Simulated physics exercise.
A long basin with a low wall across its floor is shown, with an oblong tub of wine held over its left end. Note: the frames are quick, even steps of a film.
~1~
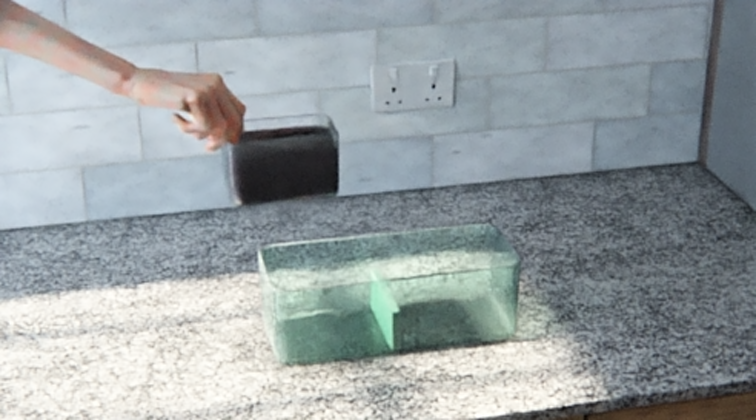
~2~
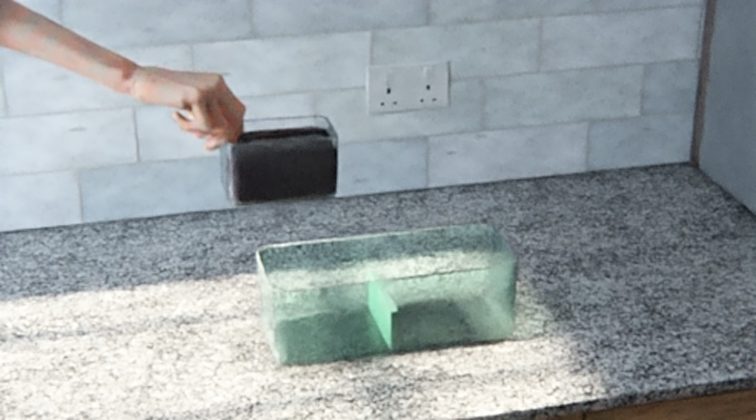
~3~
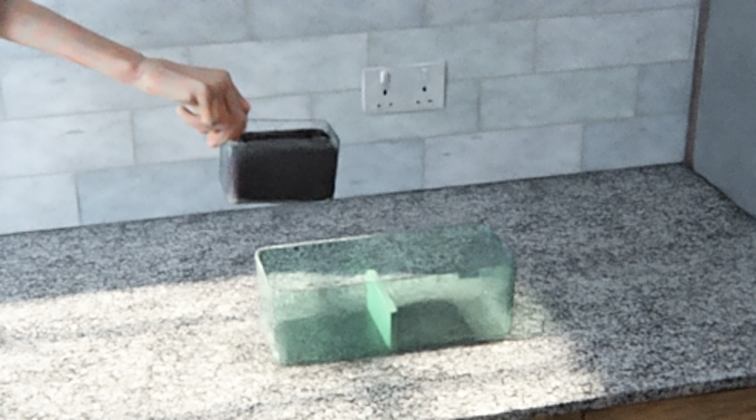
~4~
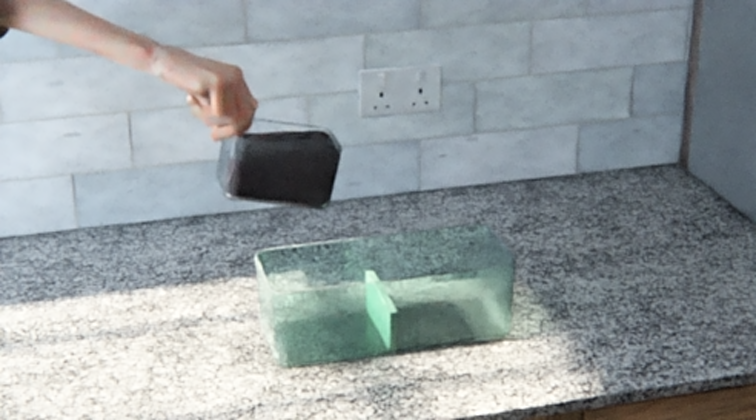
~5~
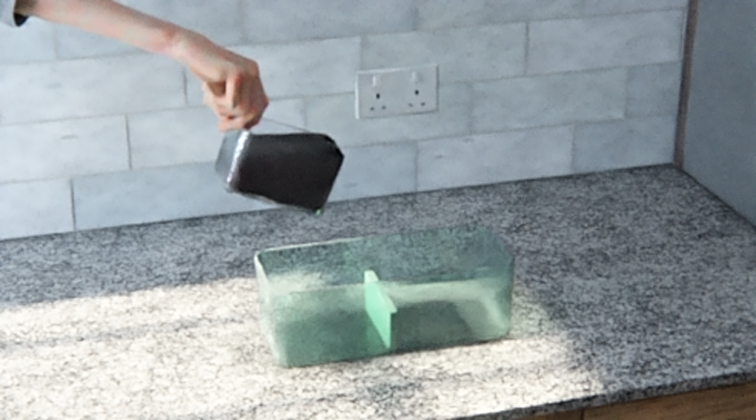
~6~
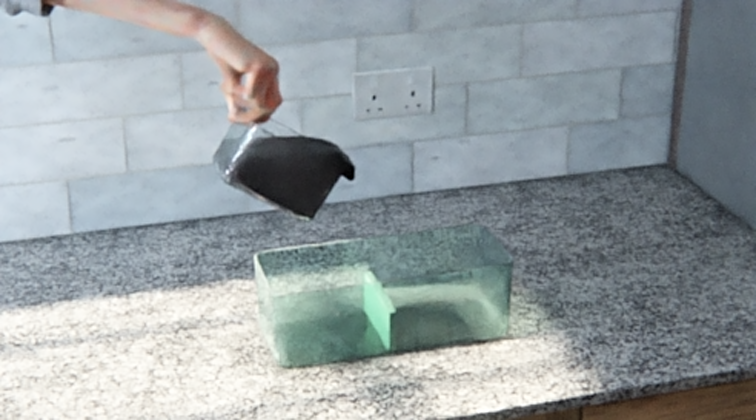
A hand held a small clear tub of dark wine above the left end of a long, greenish see-through basin with a low wall inside, then steadily tilted it rightward until wine reached over its lip.
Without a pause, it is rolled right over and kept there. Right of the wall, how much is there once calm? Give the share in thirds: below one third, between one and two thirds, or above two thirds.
The portion right of the wall will reach one third yet stay within two thirds.
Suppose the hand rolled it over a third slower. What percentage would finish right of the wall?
I'd estimate some 65 percent.
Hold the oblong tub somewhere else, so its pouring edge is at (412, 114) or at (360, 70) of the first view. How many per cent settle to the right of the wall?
Close to 90 % for the first start and close to 75 % for the second.
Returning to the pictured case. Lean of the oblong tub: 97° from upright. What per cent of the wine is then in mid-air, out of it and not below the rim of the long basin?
Near 35 parts in a hundred.
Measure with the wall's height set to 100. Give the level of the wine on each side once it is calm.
About 30 left, about 30 right.
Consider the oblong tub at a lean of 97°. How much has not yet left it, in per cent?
Roughly 20 percent.
A moment on, the oblong tub is tipped on its side and 20 per cent is still to pour, 4 is left of the wall and 37 right of it.
Next, the oblong tub is tipped right over and 2 per cent is still to pour, 36 is left of the wall and 55 right of it.
Then the oblong tub is tipped right over and 0 per cent is still to pour, 41 is left of the wall and 55 right of it.
Later the oblong tub is tipped right over and 0 per cent is still to pour, 41 is left of the wall and 56 right of it.
In the end 41 per cent lies left of the wall, 56 right of it and 3 outside.
